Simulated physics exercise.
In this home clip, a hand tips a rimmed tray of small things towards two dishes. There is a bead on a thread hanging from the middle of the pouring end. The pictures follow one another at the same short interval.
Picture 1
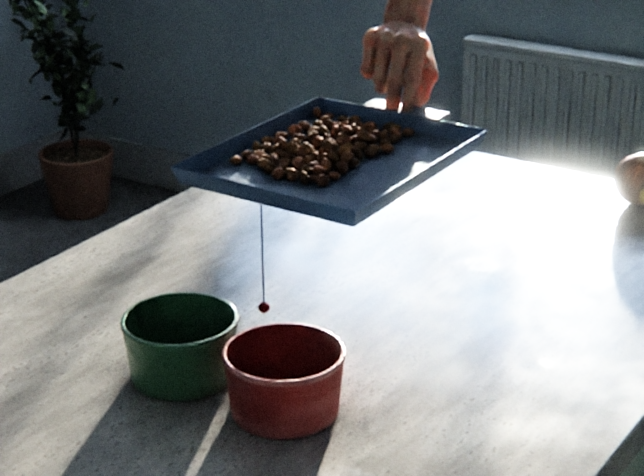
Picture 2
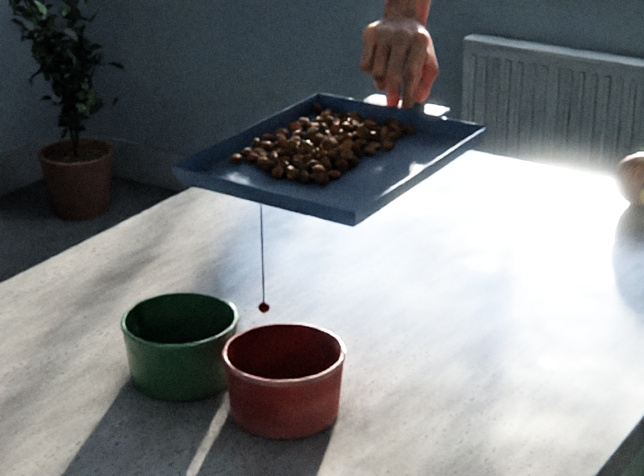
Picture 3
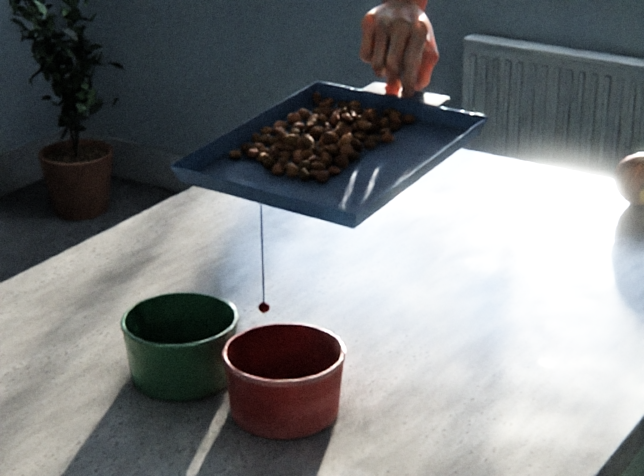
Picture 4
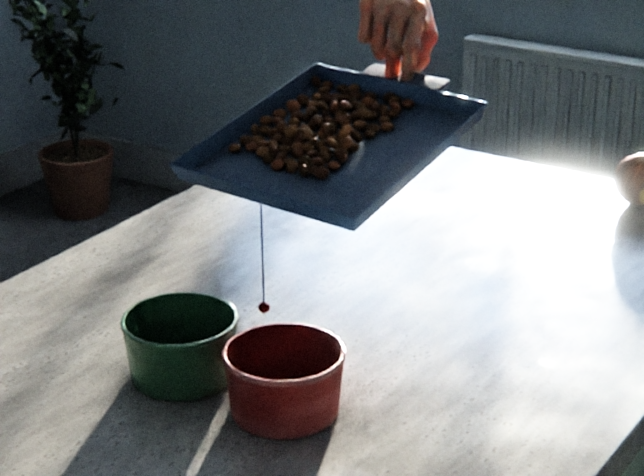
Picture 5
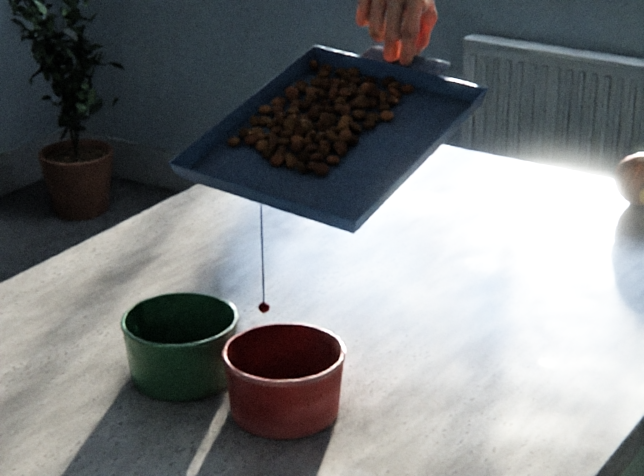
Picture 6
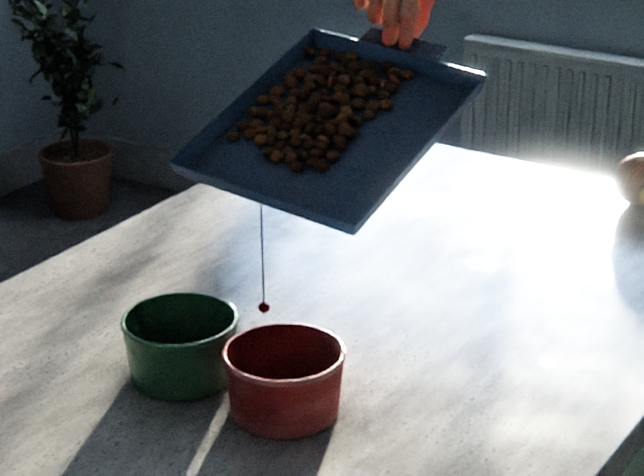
In a dim room with a potted plant and a radiator by the wall, a sunlit pale tabletop is seen from slightly above by a still camera. A hand holds a blue rimmed tray of small brown pieces above a green dish on the left and a red one on the right, a dark red bead hanging on a thread beneath. The hand steadily raises the tray's far side, tilting it towards the viewer, its near right corner lowest, while the pieces shift slightly on it.
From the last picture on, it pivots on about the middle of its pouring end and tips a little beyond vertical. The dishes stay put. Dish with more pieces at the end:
Right.
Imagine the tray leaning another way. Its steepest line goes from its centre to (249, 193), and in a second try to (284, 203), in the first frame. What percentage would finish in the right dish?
10 %, give or take, and then 50 %.
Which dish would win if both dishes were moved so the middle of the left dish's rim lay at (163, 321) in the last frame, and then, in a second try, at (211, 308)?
Results - the dish on the right side first, the dish on the right side second.
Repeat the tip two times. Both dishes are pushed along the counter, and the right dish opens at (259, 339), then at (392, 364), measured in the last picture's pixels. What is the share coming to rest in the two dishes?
Roughly 40 per cent, then roughly 50 per cent.
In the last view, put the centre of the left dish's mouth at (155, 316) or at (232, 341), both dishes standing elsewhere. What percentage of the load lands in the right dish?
First position: Some 50 %; second position: Some 40 %.
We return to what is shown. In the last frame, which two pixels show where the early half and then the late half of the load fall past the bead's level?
The opening half passes (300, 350), the closing half (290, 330).
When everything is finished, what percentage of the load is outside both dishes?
Some 40 percent of the load.
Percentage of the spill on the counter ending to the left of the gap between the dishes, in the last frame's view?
Close to 40 per cent of the spill, I think.
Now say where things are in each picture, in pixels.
The first frame shows corners of the pouring end near (179, 166) and (354, 208), level; middle of the load near (328, 147), bits of dog kibble; left dish near (145, 365); right dish near (250, 401); bead on its thread near (264, 307).
The second frame shows corners of the pouring end near (179, 166) and (354, 209), level; middle of the load near (328, 145).
The third frame shows corners of the pouring end near (179, 164) and (353, 211), tipped barely, lowest at the right corner; middle of the load near (327, 138).
The fourth frame shows corners of the pouring end near (178, 163) and (353, 214), tipped a little, lowest at the right corner; middle of the load near (327, 128).
The fifth frame shows corners of the pouring end near (177, 161) and (353, 217), tipped a little, lowest at the right corner; middle of the load near (326, 117).
The sixth frame shows corners of the pouring end near (176, 160) and (353, 220), tipped clearly, lowest at the right corner; middle of the load near (325, 108); left dish near (145, 365); right dish near (250, 401).
Shortly afterwards, tray tipped steeply; the bulk on the tray; near a quarter in the air.
Next, tray tipped past a quarter turn; near a quarter on the tray; near a third in the right dish; only a few in the left dish; near a quarter outside both; a little in the air.
Some moments later, tray tipped past a quarter turn; near two thirds in the right dish; a little in the left dish; near a third outside both.
In the end, tray tipped past a quarter turn; near two thirds in the right dish; a little in the left dish; near a third outside both.
